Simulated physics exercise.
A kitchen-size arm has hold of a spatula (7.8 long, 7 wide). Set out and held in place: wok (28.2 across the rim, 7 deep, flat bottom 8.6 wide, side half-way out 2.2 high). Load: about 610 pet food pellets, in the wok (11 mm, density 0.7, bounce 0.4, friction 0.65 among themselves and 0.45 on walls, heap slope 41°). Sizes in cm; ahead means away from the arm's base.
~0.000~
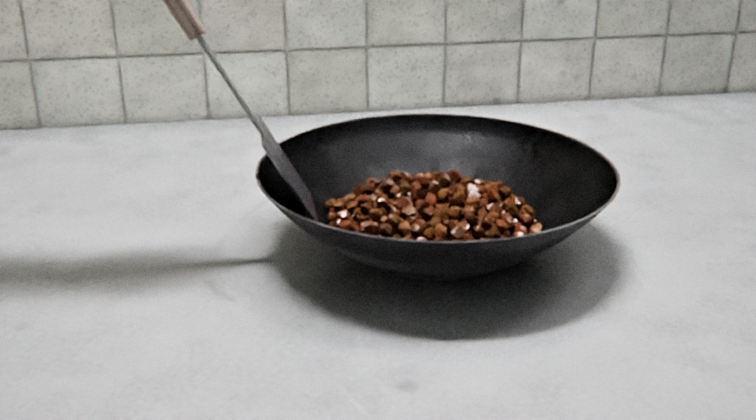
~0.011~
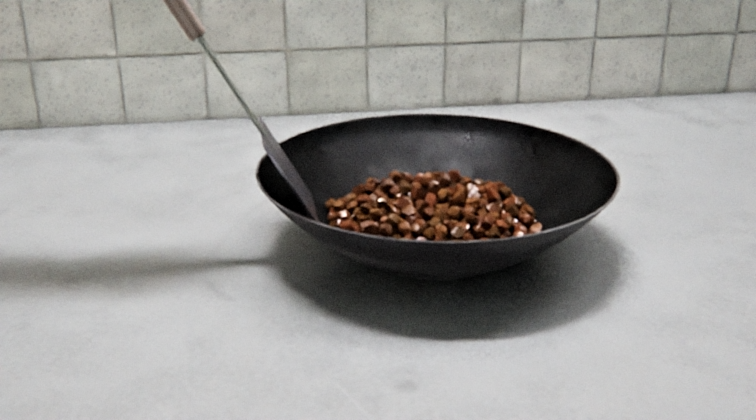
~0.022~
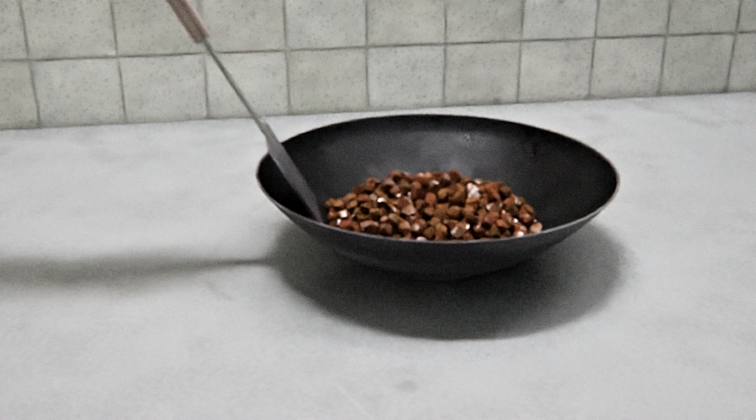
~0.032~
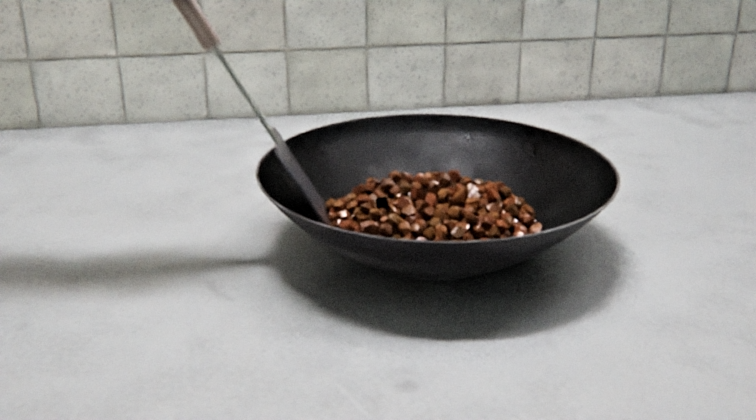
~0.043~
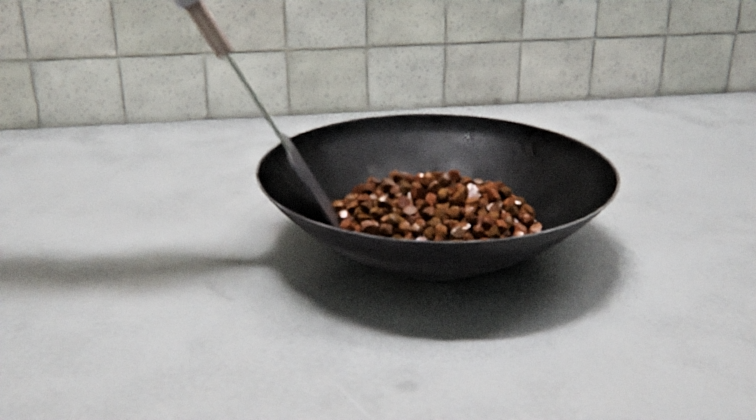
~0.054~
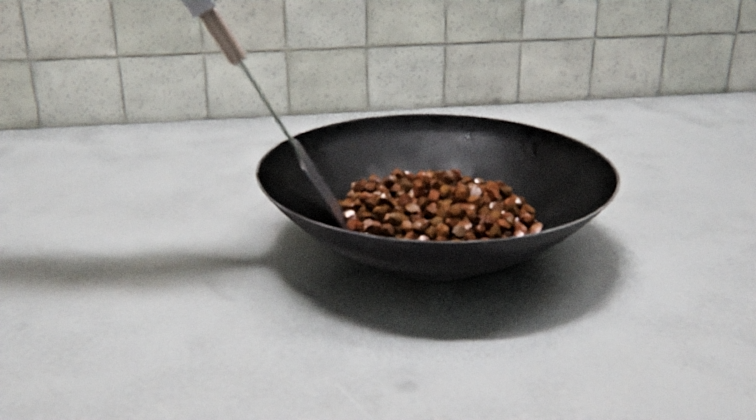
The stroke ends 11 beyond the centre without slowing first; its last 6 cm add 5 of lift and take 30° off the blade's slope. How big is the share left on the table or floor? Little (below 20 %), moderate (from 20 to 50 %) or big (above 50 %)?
A moderate share, from 20 to 50 %, ends on the table or floor.
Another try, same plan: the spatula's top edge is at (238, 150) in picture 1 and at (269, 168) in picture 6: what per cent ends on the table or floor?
Some 30 per cent.
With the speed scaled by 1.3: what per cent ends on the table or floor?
Some 40 per cent.
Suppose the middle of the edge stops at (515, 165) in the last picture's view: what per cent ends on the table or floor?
Some 15 per cent.
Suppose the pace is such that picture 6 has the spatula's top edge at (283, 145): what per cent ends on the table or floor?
About 25 per cent.
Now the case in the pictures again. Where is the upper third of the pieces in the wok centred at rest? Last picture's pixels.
Near (528, 196).
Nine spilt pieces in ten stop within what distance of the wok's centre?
Roughly 45 cm.
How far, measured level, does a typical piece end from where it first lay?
Some 7 cm.
After 0.13 s, sloping 61°, highest piece 11 above the table; 610 in the wok, 1 on the blade or in flight.
After 0.21 s, sloping 55°, highest piece 20 above the table; 608 in the wok, 3 on the blade or in flight.
After 0.45 s, sloping 31°, highest piece 18 above the table; 406 in the wok, 99 on the table or floor, 106 on the blade or in flight.
After 1.50 s, sloping 31°, highest piece 8 above the table; 406 in the wok, 205 on the table or floor.
At rest, 406 in the wok, 205 on the table or floor. That is 34 % on the table or floor.
